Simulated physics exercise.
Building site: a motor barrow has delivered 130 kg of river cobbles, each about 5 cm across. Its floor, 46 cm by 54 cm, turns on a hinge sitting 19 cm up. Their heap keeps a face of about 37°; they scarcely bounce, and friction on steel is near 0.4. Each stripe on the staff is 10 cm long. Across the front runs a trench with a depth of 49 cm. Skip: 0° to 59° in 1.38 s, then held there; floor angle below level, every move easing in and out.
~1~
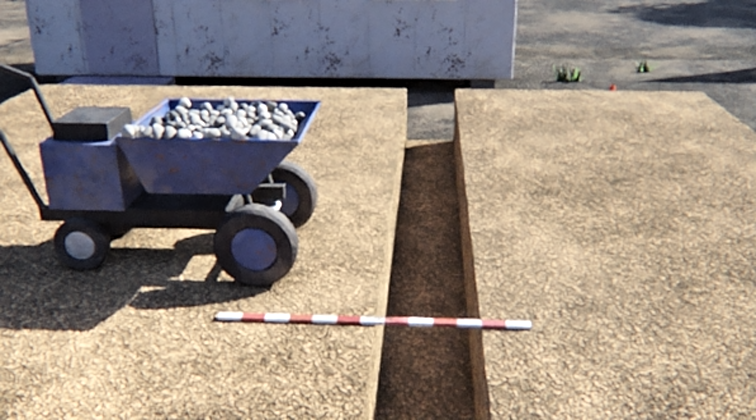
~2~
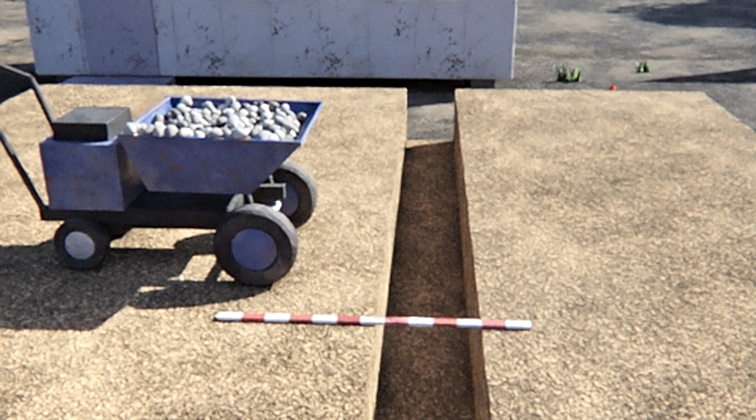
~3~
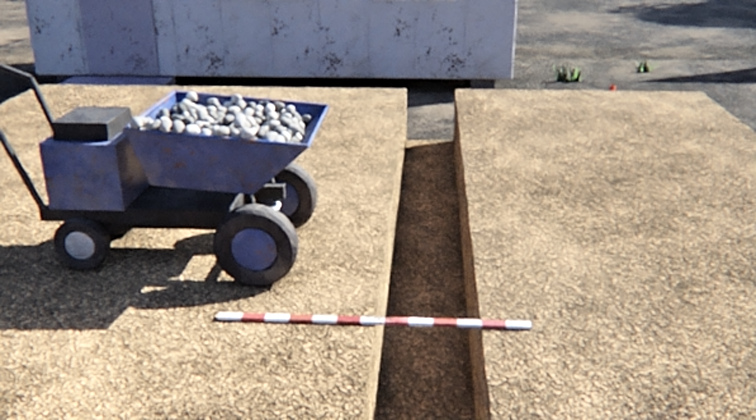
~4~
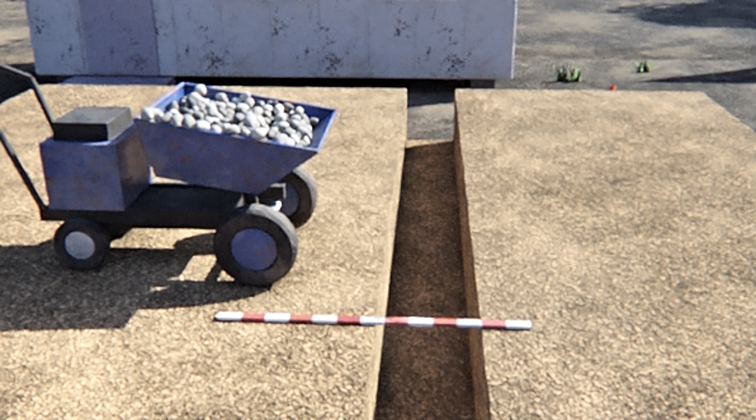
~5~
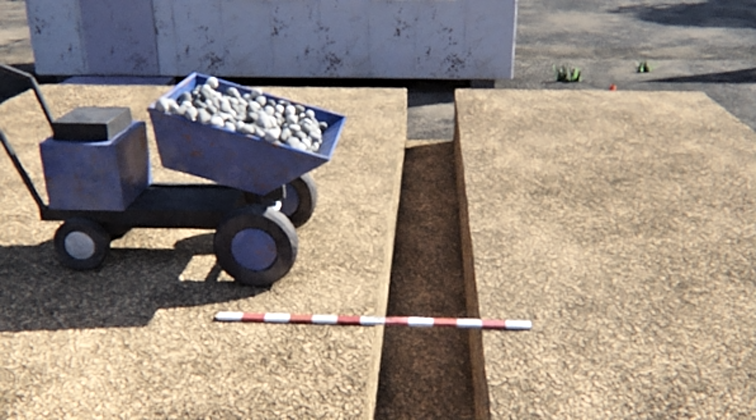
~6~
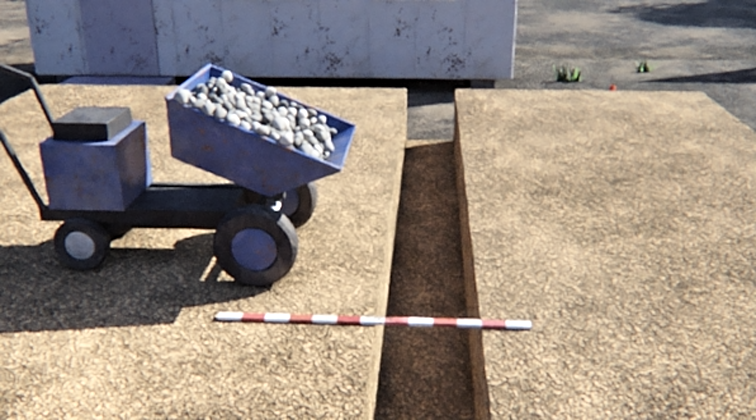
The blue skip of a small motor barrow, heaped with grey and white stones, tilted steadily forward to the right, its back end rising, while the barrow stayed still beside a narrow trench.
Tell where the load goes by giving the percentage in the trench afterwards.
About 96 per cent of the load is in the trench.
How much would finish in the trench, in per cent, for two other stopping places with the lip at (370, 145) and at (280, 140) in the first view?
I'd expect some 60 per cent, then some 95.
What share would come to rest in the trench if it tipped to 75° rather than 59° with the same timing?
Trench share: Approx. 100%.
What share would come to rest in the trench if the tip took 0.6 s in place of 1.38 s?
With that change, it comes to around 95 per cent.
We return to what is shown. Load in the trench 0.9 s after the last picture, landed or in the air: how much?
30 per cent or so by then.
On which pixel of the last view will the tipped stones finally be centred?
The tipped stones centre close to (426, 333).
Then, 0.4 s after the last picture the floor is at 50°, 100 % in the skip; the foremost stones are at (377, 187).
Then, 0.9 s after the last picture the floor is at 59°, 70 % in the skip, 29 % in the trench; the foremost stones are at (462, 322).
Then, 1.2 s after the last picture the floor is at 59°, 41 % in the skip, 59 % in the trench; the foremost stones are at (467, 345).
Then, 3.2 s after the last picture the floor is at 59°, 4 % in the skip, 96 % in the trench; the foremost stones are at (468, 357).
